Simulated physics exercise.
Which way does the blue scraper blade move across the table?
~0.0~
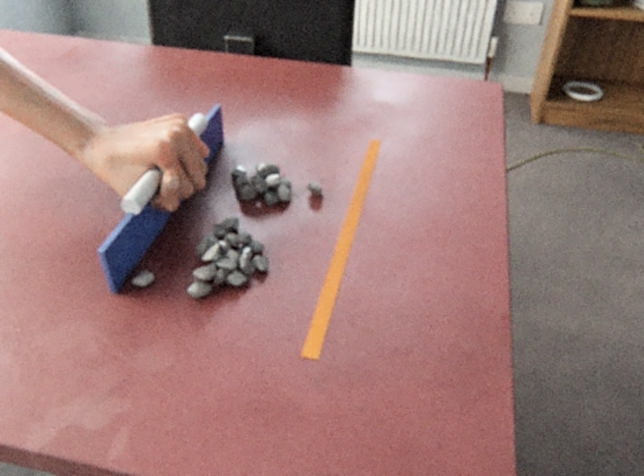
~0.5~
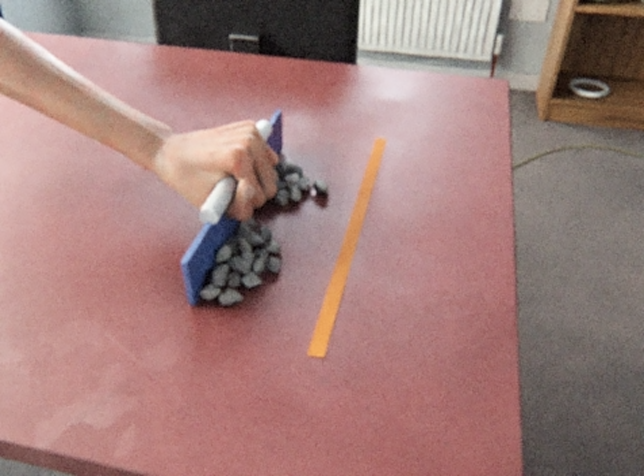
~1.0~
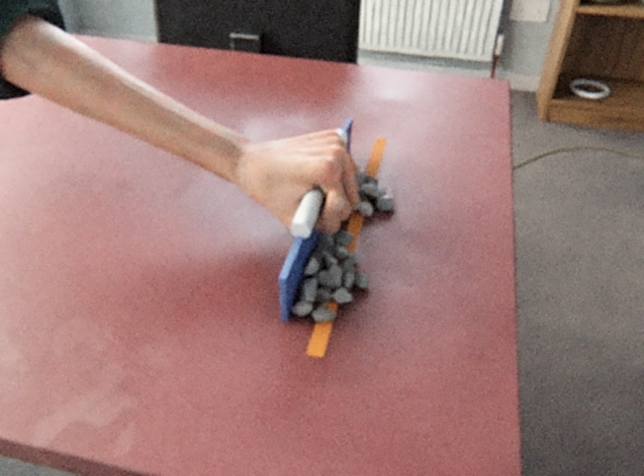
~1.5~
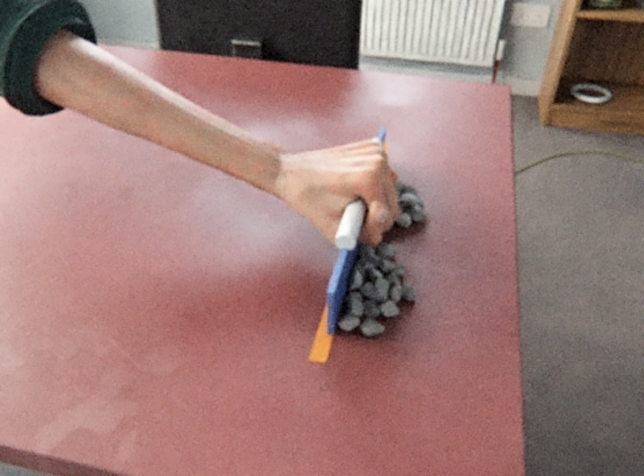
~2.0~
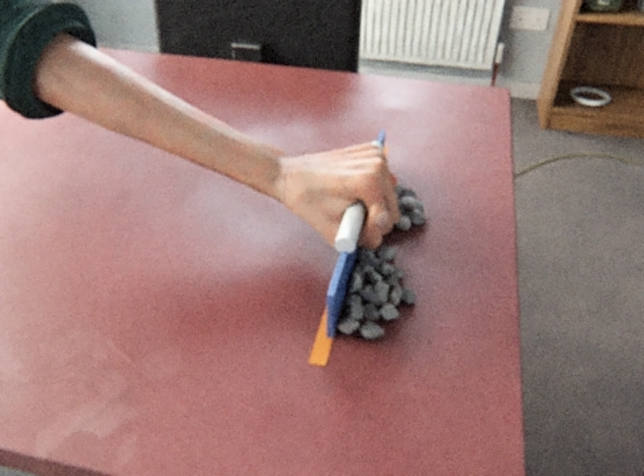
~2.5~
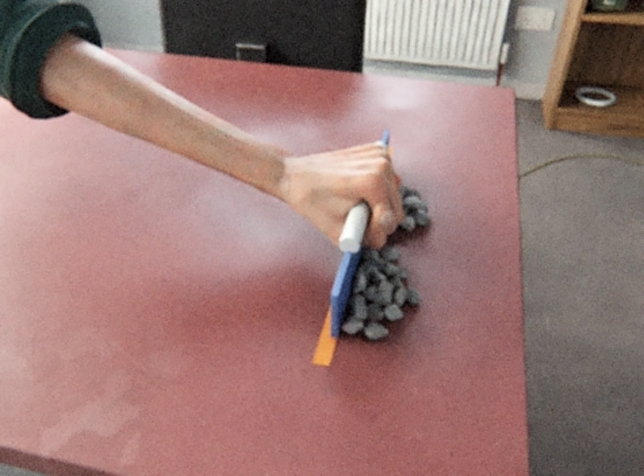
The blade moves to the right, pushed by the hand until it stops at the orange tape.
